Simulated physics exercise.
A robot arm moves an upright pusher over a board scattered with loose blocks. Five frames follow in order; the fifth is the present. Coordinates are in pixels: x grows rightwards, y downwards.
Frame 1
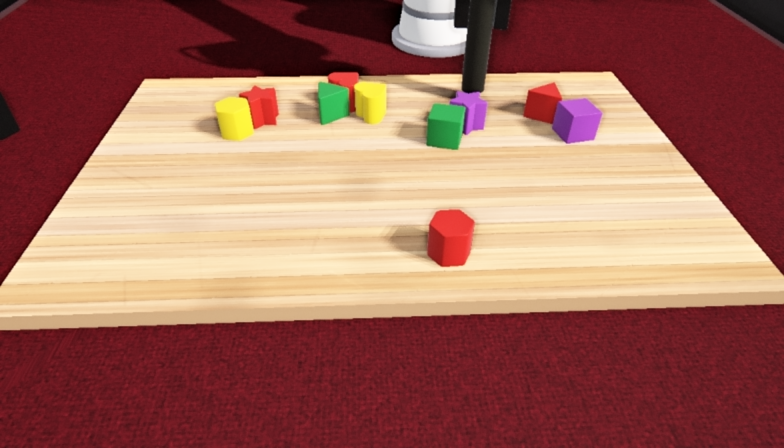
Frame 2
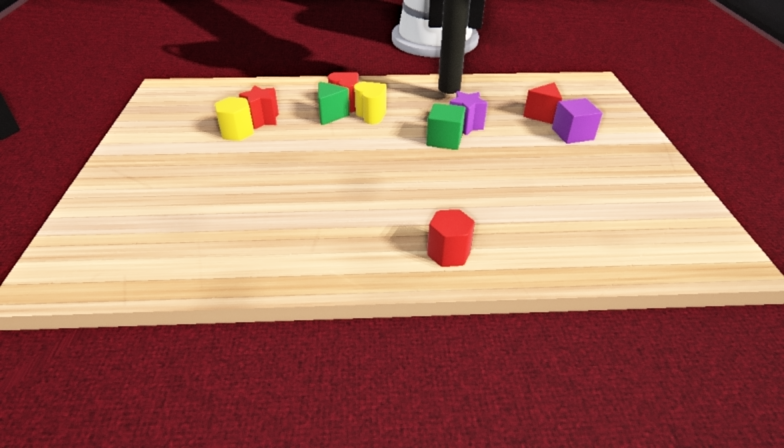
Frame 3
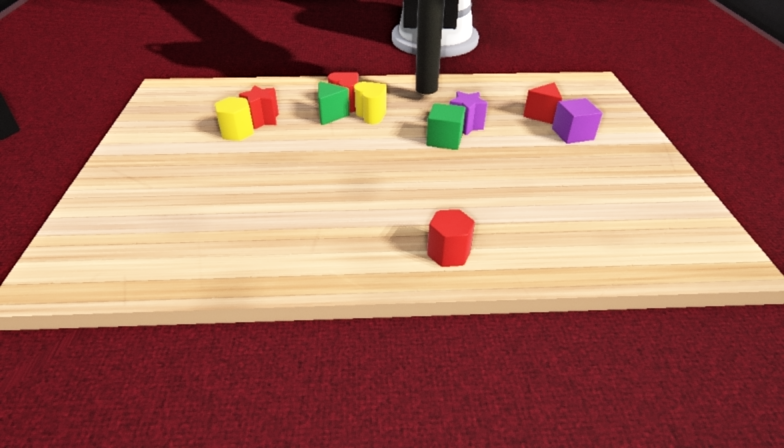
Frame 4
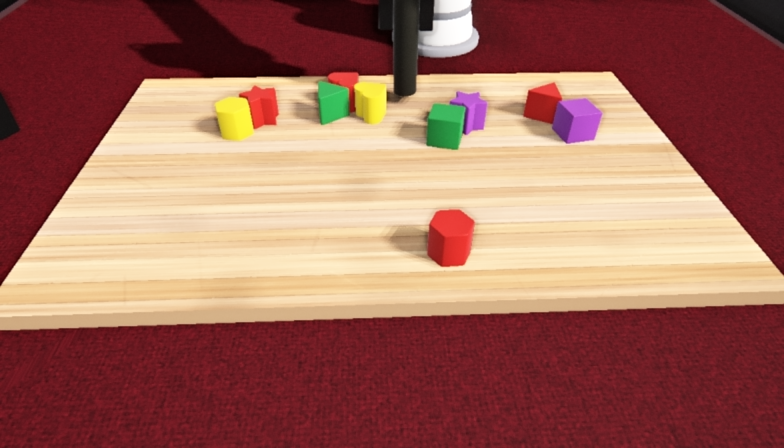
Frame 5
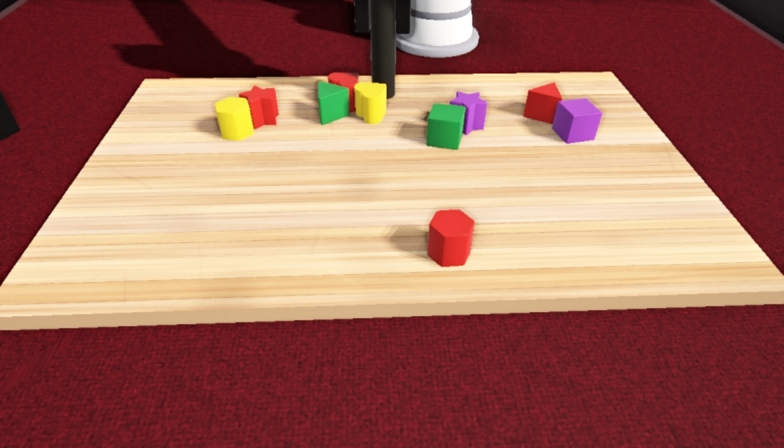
Black pusher on a robot arm sliding left along the far edge of a wooden board, the scattered coloured blocks staying still.
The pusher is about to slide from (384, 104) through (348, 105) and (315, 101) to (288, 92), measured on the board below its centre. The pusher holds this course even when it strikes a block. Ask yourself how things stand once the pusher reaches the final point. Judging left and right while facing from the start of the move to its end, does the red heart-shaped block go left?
Yes
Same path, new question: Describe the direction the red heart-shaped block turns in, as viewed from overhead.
My prediction: CCW.
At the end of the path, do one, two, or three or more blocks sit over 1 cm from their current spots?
I predict two.
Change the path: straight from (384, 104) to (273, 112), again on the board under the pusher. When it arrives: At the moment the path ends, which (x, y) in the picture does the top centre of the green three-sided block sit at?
My prediction: (314, 93).
The first path, step by step. One third of the way, pusher at (348, 95); green three-sided block at (317, 92), turned 15° anticlockwise; red heart-shaped block at (321, 80), turned 15° anticlockwise; yellow heart-shaped block at (369, 89).
Two thirds of the way, pusher at (314, 92); green three-sided block at (315, 93), turned 20° anticlockwise; red heart-shaped block at (287, 79), turned 40° anticlockwise; yellow heart-shaped block at (369, 89).
At the end, pusher at (287, 83); red star unmoved; green three-sided block at (315, 93), turned 20° anticlockwise; red heart-shaped block at (279, 79), turned 55° anticlockwise; yellow heart-shaped block at (369, 89).
